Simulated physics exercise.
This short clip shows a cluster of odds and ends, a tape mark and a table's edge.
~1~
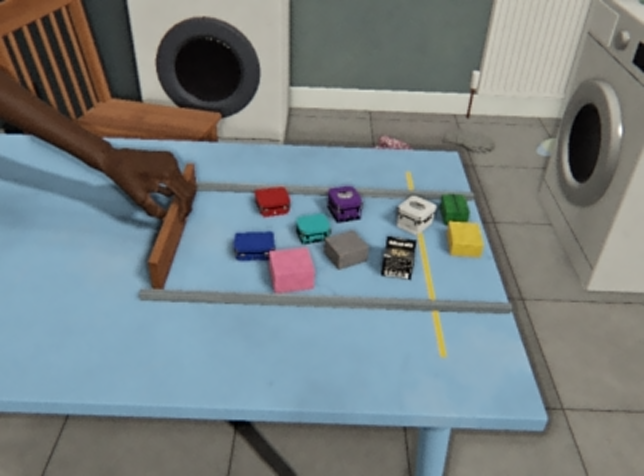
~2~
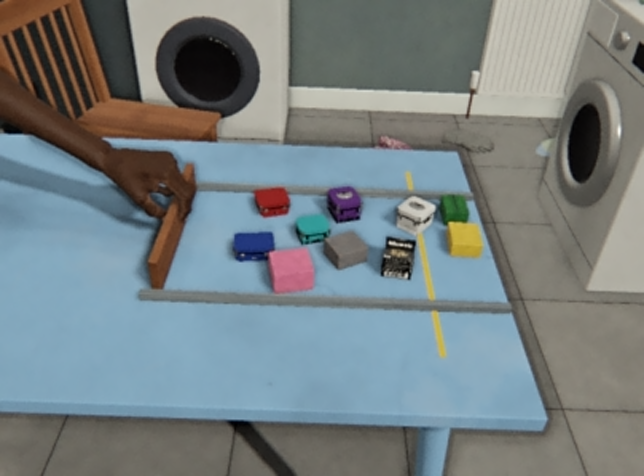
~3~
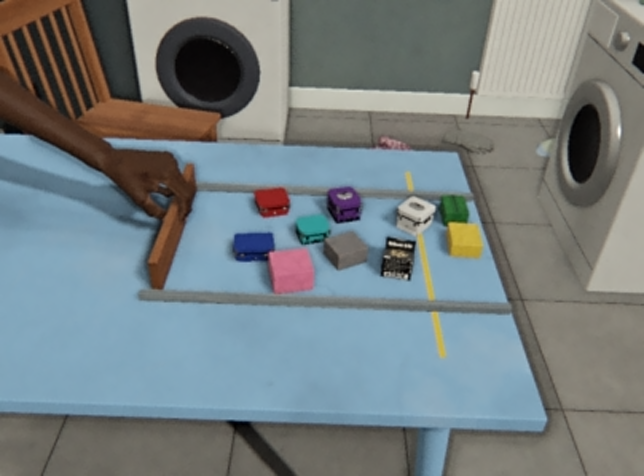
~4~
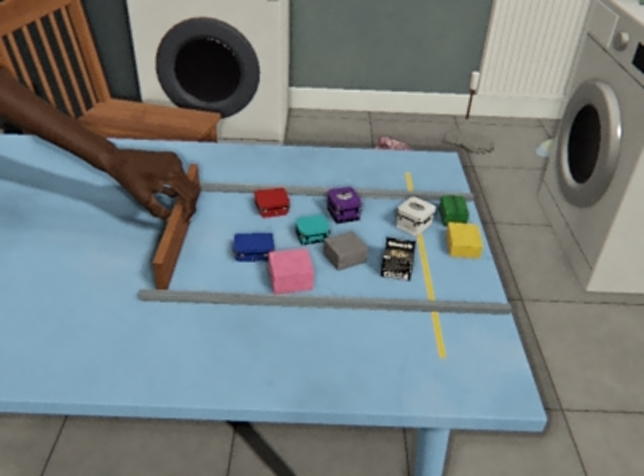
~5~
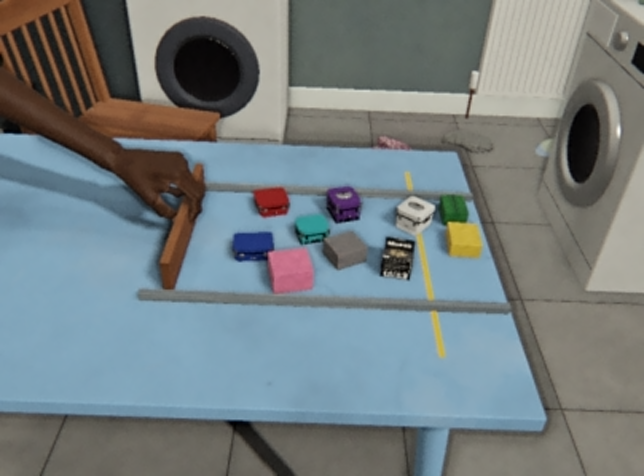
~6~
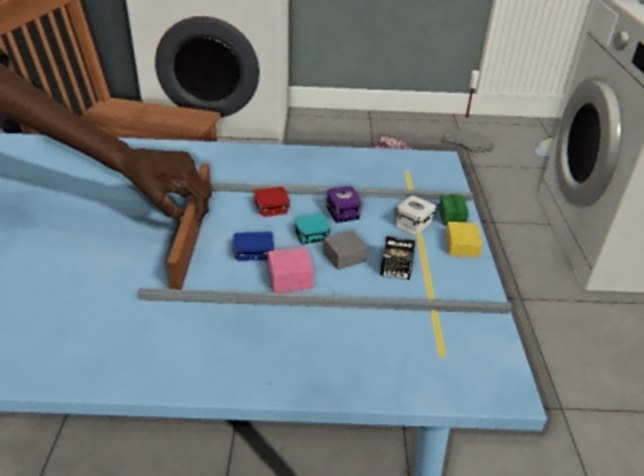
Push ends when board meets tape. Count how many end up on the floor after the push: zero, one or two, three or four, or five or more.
Three or four.
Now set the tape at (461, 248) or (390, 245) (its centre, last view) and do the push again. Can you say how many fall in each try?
Try by try, 6 and 0.
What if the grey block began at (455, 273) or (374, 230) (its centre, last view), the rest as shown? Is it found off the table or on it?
Taking them in order, it drops away and then it stays put.
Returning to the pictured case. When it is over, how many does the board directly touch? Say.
4 of them.
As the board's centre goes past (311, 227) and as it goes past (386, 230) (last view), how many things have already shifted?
Respectively 7 and 10.
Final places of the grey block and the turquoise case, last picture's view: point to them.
(483, 263) and (436, 237), approximately.
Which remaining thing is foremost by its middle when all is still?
Foremost: The grey block.
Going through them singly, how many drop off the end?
4.
Soon after, none off yet; yellow block at rest near (464, 239); green box at rest near (453, 210); white case at rest near (415, 216).
Then, none off yet; yellow block at rest near (464, 239); green box at rest near (454, 210); white case moved a little near (428, 218).
At rest, the number that fall off is three or four; fallen, black box, white case, green box and yellow block.
